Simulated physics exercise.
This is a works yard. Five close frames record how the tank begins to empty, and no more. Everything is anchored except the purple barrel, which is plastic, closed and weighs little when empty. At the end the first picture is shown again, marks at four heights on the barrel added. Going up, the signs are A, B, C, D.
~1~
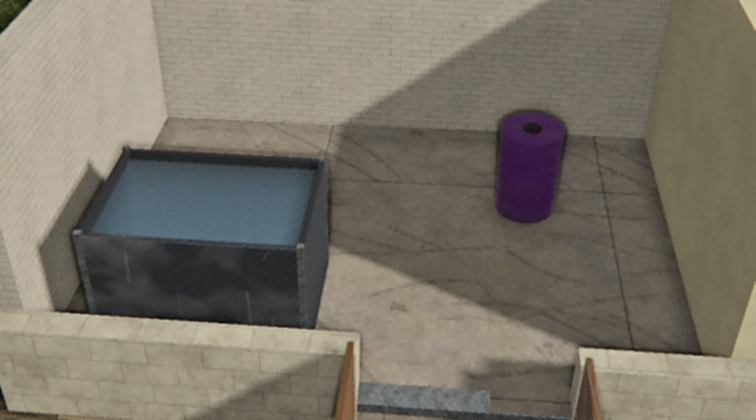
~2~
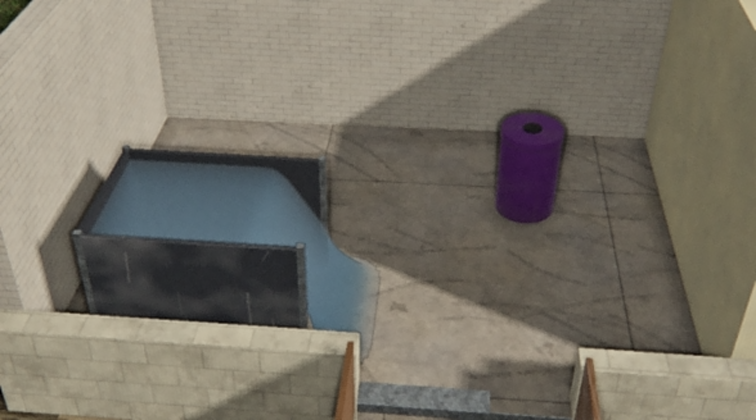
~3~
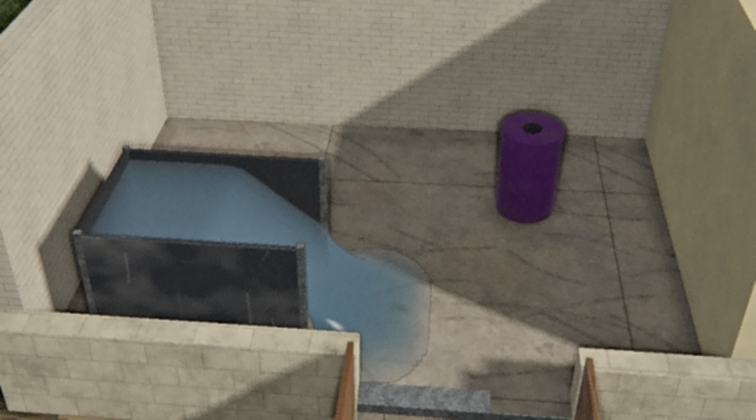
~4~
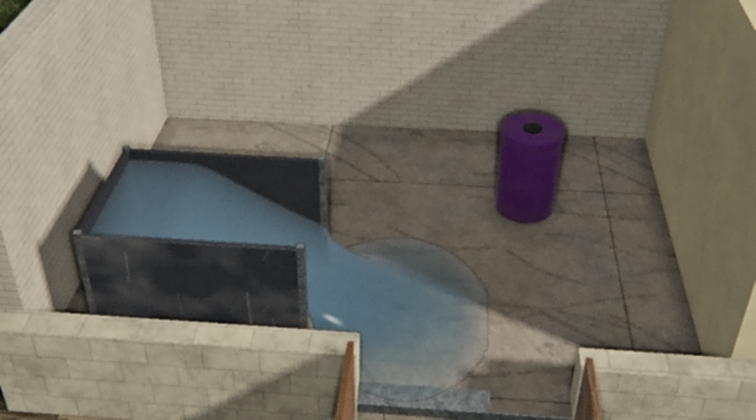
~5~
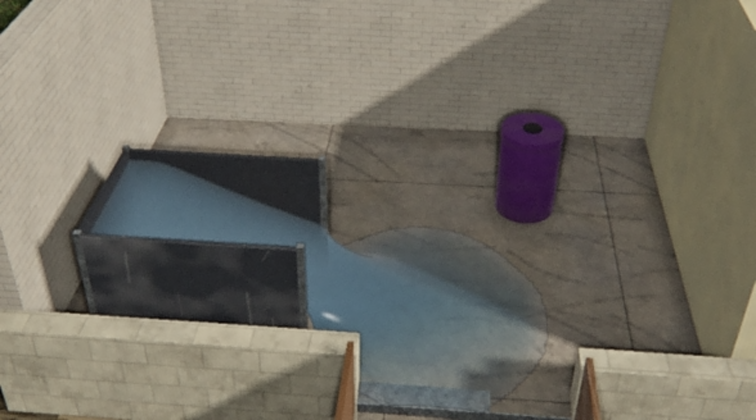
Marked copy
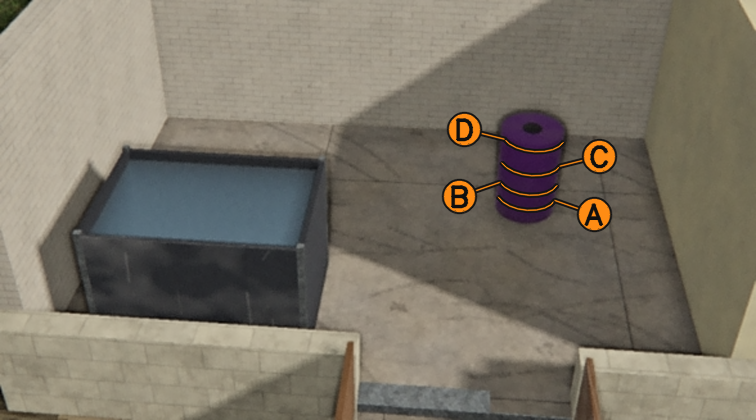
A walled works yard with a cracked concrete floor is seen from above by a still camera, a gap in the low block wall at the front. A dark, open-topped tank brimming with blue water sits at the left, and a purple barrel stands upright toward the back right. The tank's right side opens and water pours out, spreading rightward across the floor in a widening rounded sheet as the level inside drops, while the barrel stays still.
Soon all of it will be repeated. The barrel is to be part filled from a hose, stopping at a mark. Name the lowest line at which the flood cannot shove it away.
Level B just does it.
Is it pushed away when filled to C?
No, that is safe.
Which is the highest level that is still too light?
A it is.
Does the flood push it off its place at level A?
Yes.
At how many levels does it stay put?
Three of them.
On the marked copy, A at (527, 210); B at (529, 195); C at (531, 175); D at (534, 151); from the bottom up A, B, C, D.
For level A, it is pushed about 3 times its own width away.
For level B, it does not move.
For level C, it does not move.
For level D, it does not move.
